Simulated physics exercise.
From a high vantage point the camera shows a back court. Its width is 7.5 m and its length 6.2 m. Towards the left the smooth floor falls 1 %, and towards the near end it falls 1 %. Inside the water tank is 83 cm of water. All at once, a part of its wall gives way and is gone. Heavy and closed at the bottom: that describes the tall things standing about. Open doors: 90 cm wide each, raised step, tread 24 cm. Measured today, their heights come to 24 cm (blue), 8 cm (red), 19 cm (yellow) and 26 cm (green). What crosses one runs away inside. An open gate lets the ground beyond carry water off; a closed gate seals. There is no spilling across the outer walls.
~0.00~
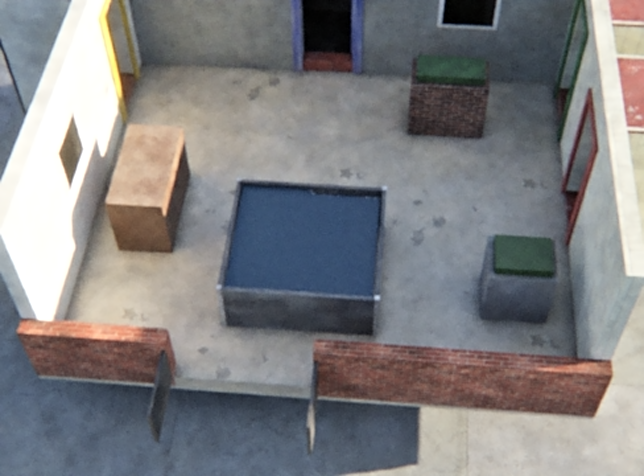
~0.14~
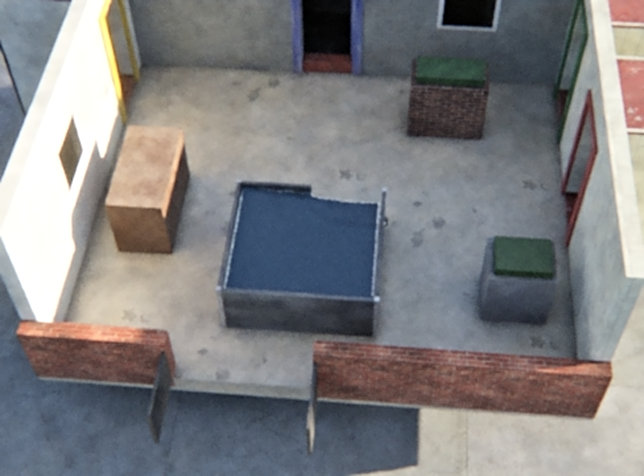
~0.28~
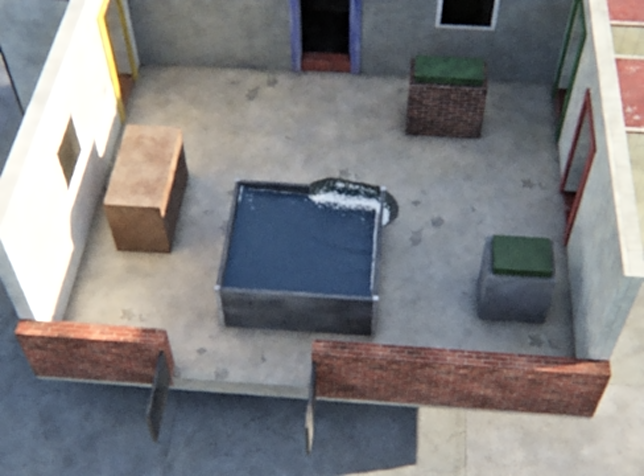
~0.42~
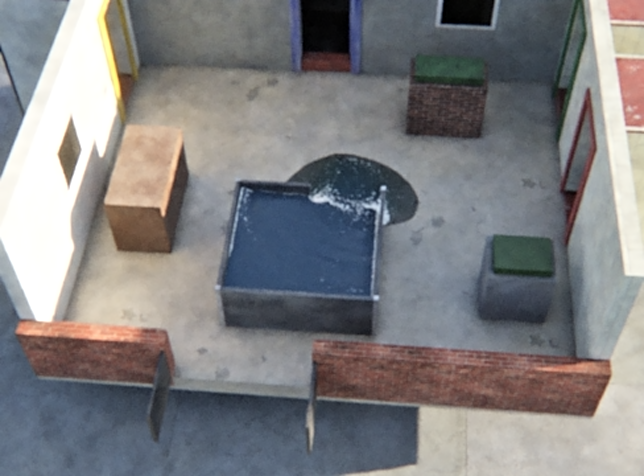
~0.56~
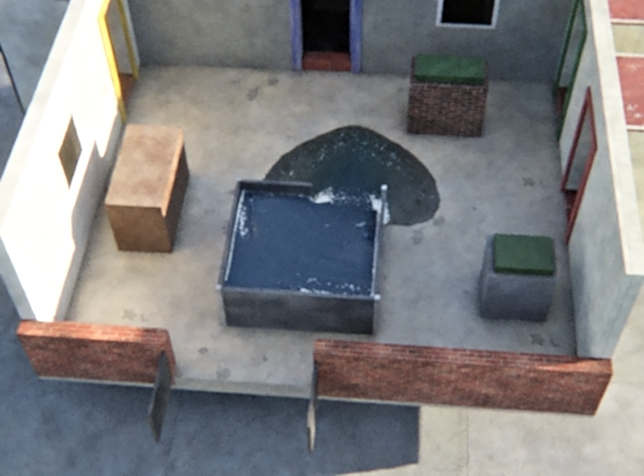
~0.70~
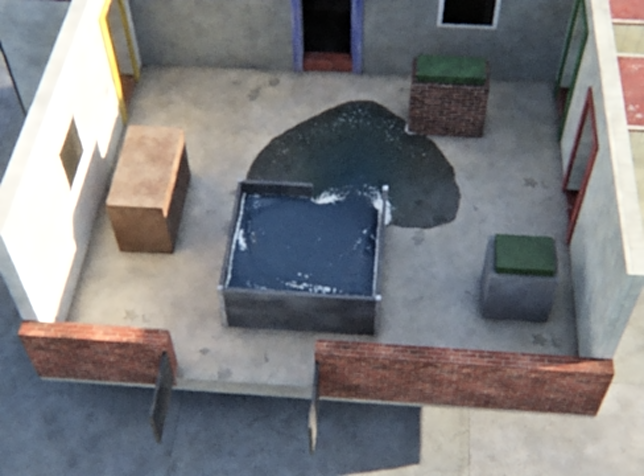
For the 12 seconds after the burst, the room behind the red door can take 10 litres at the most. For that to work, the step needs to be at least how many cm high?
At least about 8.5 cm high.
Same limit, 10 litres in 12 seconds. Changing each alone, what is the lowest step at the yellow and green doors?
Roughly 20 cm for the yellow door and roughly 18 cm for the green door.
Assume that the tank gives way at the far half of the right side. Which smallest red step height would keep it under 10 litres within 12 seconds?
If so: Around 29 cm.
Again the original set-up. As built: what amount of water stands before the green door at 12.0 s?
Depth: Near 3.5 cm.
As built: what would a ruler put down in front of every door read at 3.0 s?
Blue door 23 cm, red door 8 cm, yellow door 18 cm, green door 22 cm.
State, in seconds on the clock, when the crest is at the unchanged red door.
5.0 s.
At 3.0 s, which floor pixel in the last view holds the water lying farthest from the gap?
At about (141, 66).
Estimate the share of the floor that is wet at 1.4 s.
Close to 30 per cent of it is wet.
After 1.4 s water covers 30 % of the floor, deepest (42 cm) near (356, 215); it has not reached the red door.
After 3.0 s water covers 45 % of the floor, deepest (30 cm) near (141, 66); 8 cm at the red door, 0 litres in over its 8 cm step.
After 12.0 s water covers 100 % of the floor, deepest (16 cm) near (57, 355); 7 cm at the red door, 12 litres in over its 8 cm step.
At the red door as built, the water arrived by 2.3 s and peaked near 12 cm at 5.0 s.
Run again over the same 12 s with other heights there, 17 litres in over 7 cm, 6 litres over 9.5 cm. The limit of 10 litres is kept from about 8.5 cm up.
